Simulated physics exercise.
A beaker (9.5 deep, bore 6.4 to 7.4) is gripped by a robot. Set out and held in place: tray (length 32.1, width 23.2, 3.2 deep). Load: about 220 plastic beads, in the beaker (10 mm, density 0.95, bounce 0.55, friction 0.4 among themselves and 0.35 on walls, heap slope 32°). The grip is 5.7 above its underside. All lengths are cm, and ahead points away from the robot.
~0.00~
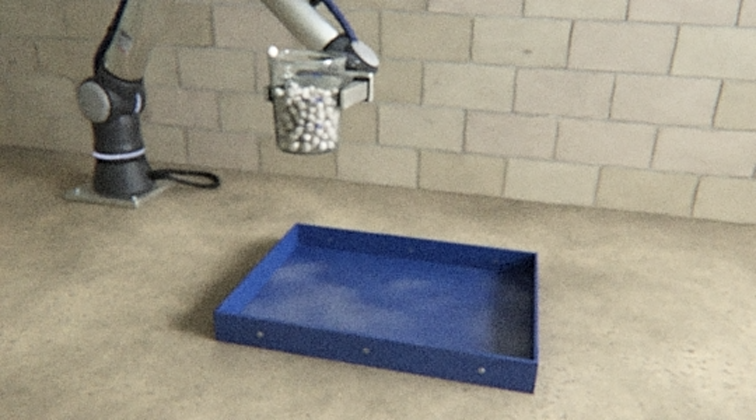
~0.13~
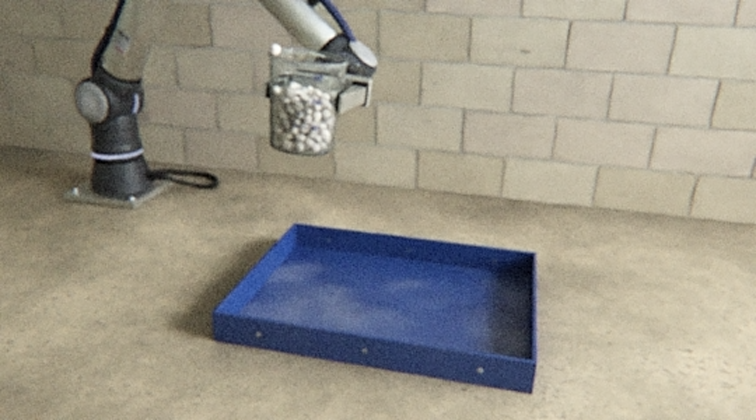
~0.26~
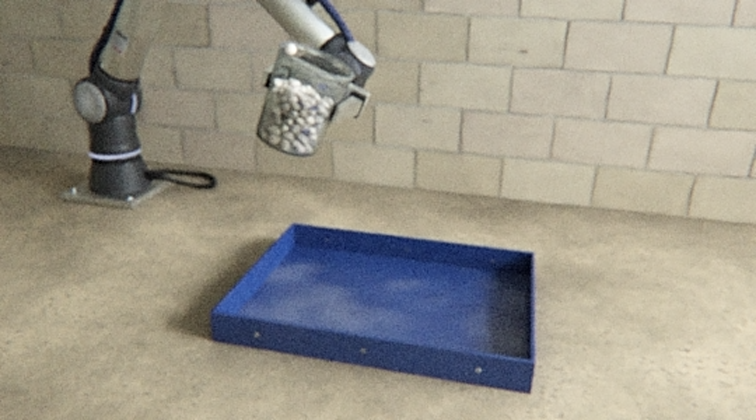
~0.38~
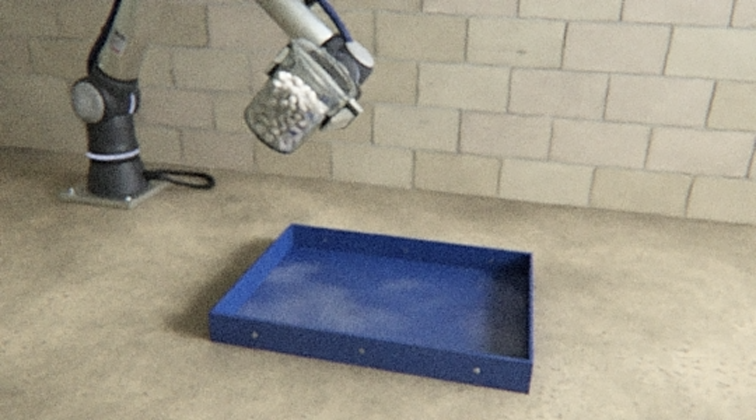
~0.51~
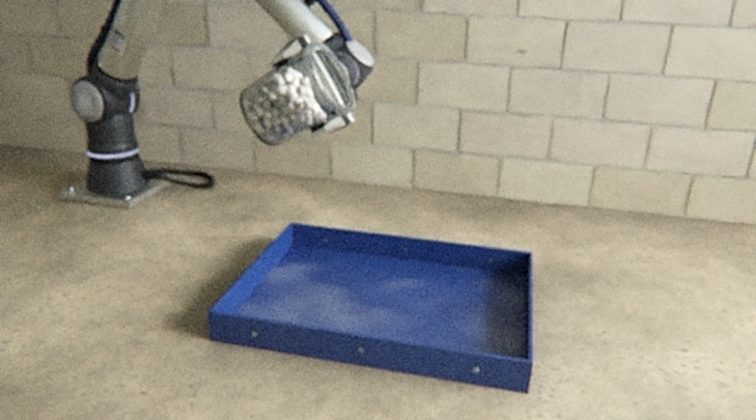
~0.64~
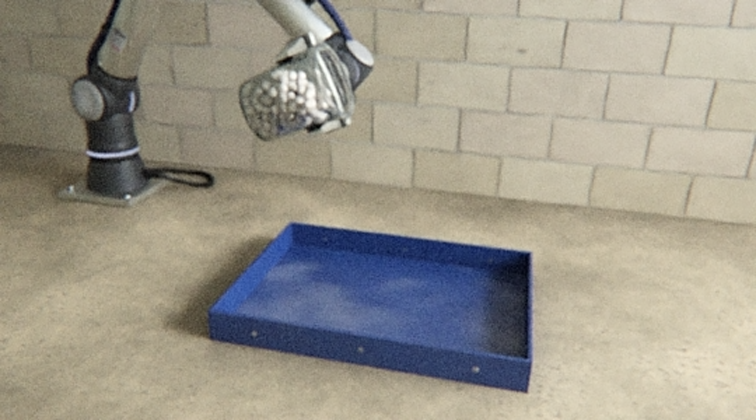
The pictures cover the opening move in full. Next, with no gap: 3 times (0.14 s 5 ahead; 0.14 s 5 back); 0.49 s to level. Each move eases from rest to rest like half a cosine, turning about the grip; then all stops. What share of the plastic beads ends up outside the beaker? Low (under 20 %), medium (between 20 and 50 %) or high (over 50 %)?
A medium share, between 20 and 50 %, ends outside the beaker.
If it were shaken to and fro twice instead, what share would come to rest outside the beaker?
Then about 30 per cent.
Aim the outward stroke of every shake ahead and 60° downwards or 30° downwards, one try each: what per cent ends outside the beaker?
About 0 and 15 per cent.
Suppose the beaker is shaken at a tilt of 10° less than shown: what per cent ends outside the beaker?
Some 20 per cent.
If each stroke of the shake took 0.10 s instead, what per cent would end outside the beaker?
In that case some 55 per cent.
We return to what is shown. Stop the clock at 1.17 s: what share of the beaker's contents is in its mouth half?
Some 55 per cent.
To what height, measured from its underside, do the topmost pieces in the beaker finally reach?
About 6.5 cm.
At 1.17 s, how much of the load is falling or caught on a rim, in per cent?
About 12 per cent.
After 1.17 s, tilted 65° forward, highest piece 26 above the table; 163 in the beaker, 33 in the tray, 27 in flight or on a rim.
After 1.70 s, tilted 37° forward, highest piece 25 above the table; 130 in the beaker, 90 in the tray, 2 on the table or floor, 1 in flight or on a rim.
After 2.17 s, level, highest piece 25 above the table; 130 in the beaker, 90 in the tray, 3 on the table or floor.
After 3.22 s, level, highest piece 25 above the table; 130 in the beaker, 90 in the tray, 3 on the table or floor.
In the end, 130 in the beaker, 90 in the tray, 3 on the table or floor. That is 42 % outside the beaker.
